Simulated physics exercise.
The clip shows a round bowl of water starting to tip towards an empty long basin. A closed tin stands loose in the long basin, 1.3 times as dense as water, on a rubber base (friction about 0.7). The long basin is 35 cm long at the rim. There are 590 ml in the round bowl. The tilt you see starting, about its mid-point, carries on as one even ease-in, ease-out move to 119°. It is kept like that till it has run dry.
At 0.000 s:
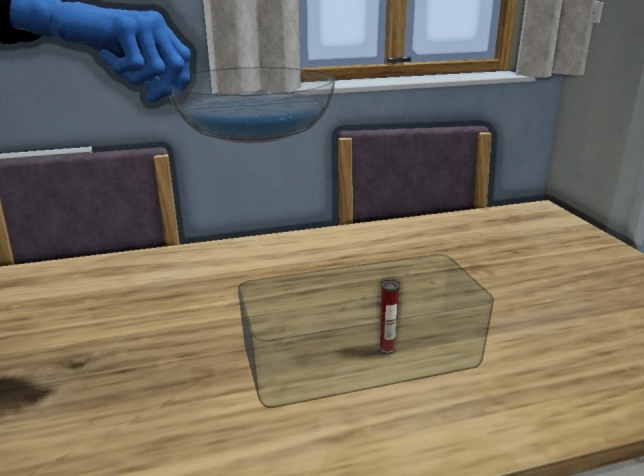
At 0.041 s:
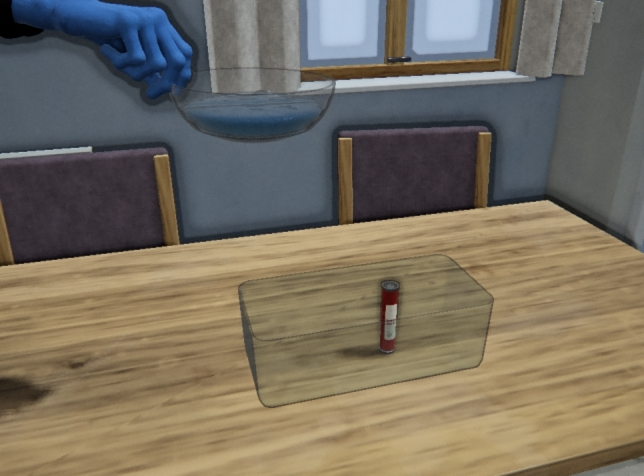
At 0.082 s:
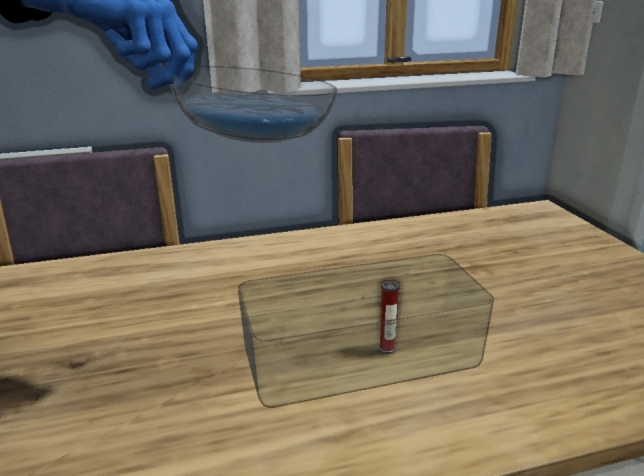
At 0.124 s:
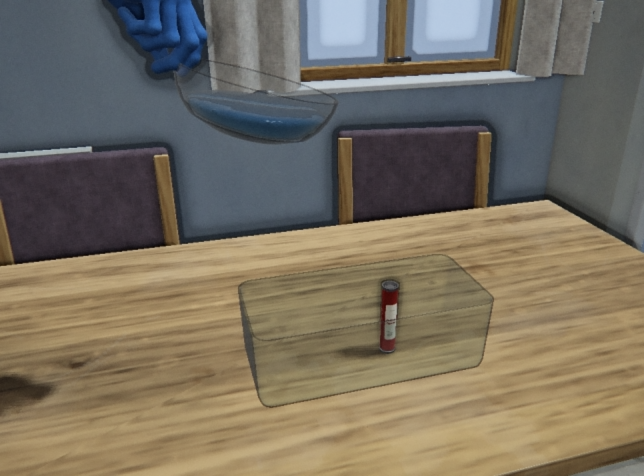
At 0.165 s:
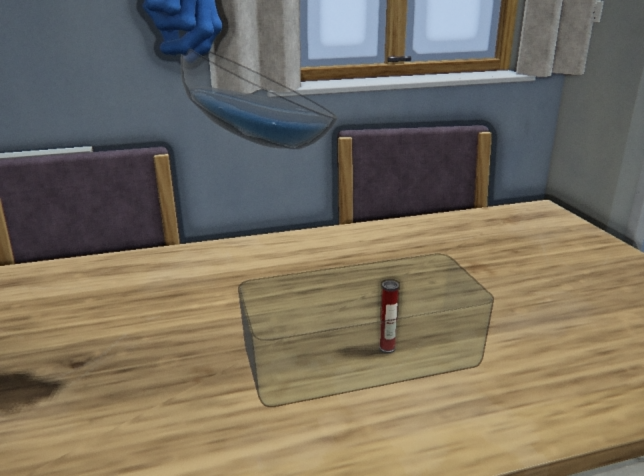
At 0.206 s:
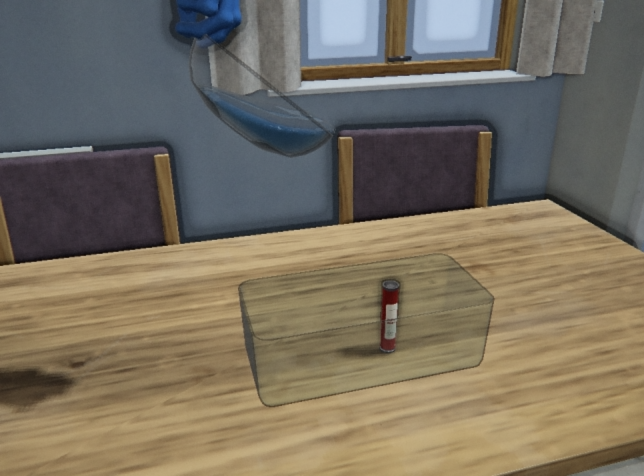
A blue-gloved hand at the upper left holds a clear round bowl of blue water above a wooden table, seen from slightly above in a room with a window and grey curtains. On the table, a small red tin with a pale label stands inside an empty, see-through long basin, with two dark purple chairs behind. The hand rises and turns, steadily tilting the bowl down to the right, while the camera stays still.
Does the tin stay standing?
It topples.
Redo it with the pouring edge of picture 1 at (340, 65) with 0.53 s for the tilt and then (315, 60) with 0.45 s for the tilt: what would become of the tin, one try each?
First it falls; then it topples.
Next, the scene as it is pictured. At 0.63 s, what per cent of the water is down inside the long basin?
About 90 per cent.
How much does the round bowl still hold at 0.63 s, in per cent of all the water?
Near 0 in a hundred.
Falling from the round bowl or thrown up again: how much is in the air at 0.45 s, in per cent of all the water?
Near 84 in a hundred.
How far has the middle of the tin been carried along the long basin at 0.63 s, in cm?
About 4 cm.
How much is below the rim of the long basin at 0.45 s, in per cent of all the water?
About 16 per cent.
By 0.45 s the tilt is 114° and 0 per cent is still to pour; the tin stands where it began.
By 0.63 s the tilt is 119° and 0 per cent is still to pour; the tin leans 57°.
By 0.82 s the tilt is 119° and 0 per cent is still to pour; the tin lies on its side.
By 1.02 s the tilt is 119° and 0 per cent is still to pour; the tin lies on its side.
At rest the tin lies on its side.
